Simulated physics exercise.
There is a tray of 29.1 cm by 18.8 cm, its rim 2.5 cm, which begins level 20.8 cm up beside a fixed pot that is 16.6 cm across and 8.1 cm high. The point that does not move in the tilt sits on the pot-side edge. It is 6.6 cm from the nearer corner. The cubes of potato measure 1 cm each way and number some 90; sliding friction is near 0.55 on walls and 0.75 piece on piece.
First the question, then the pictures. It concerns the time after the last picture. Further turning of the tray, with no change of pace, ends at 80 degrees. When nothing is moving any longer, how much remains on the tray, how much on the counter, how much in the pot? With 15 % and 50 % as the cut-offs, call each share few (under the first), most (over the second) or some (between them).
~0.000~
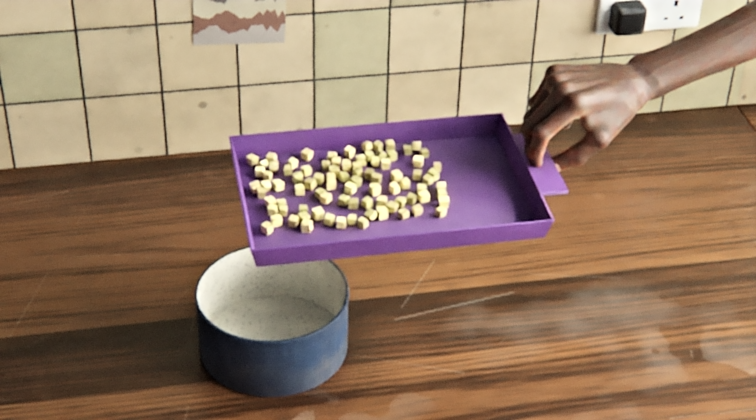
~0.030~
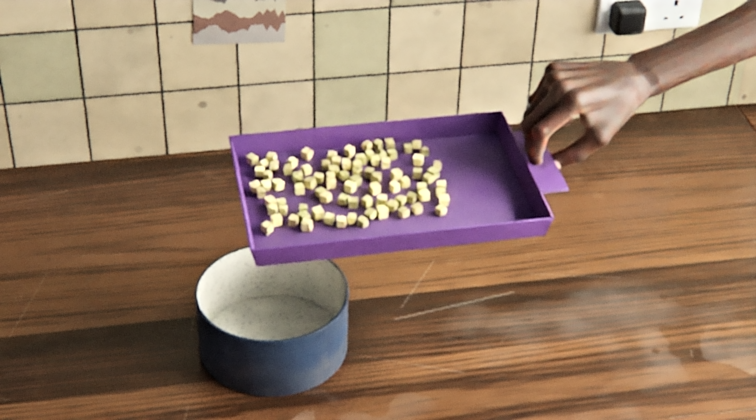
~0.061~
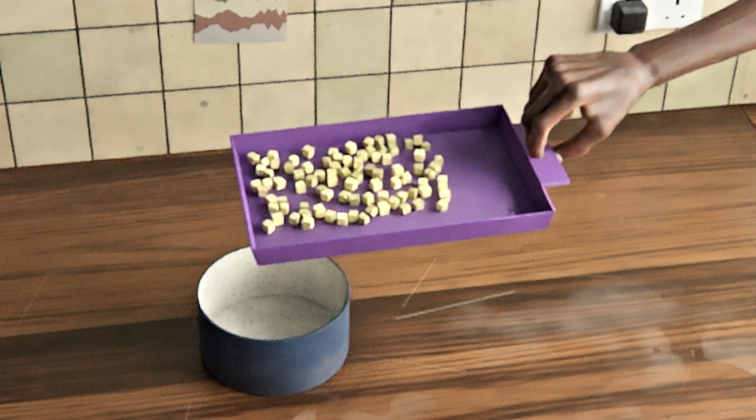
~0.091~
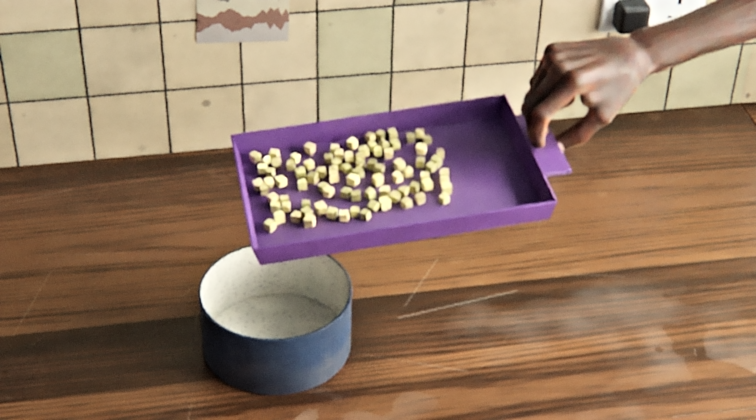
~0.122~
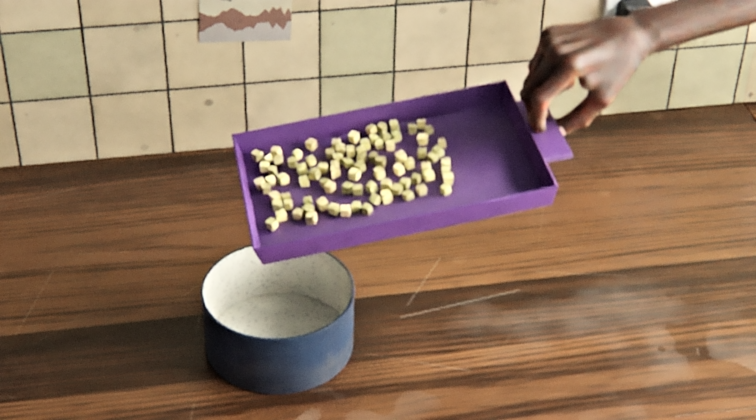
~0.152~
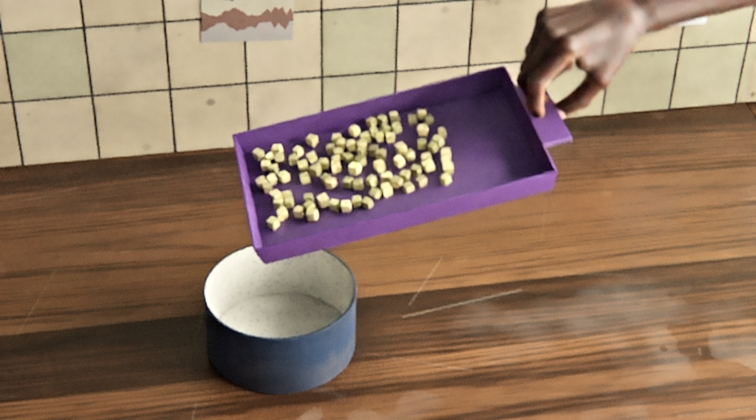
My estimate: Left on the tray: Some, counter: Most, pot: Few.
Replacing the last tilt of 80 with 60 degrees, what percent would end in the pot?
Around 0 per cent, then.
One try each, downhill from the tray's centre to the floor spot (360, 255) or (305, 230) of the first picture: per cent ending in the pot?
Some 0 and 0 per cent.
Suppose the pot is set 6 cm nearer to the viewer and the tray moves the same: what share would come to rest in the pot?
Then roughly 0 percent would land in it.
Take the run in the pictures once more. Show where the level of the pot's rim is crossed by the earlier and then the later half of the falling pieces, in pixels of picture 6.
Around (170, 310), then (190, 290).
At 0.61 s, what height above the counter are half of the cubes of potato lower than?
I'd say near 24 cm.
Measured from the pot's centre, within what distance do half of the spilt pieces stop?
24 cm.
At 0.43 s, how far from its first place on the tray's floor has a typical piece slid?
Displacement on the tray: About 1 cm.
Then, at 0.43 s, tilt 46 degrees; the tray holds 100 %, the pot 0 %.
Then, at 0.61 s, tilt 69 degrees; the tray holds 100 %, the pot 0 %.
After 0.91 s, tilt 80 degrees; the tray holds 40 %, the pot 0 %.
At rest (2.3 s), tray 40 %, counter 60 %, pot 0 %.
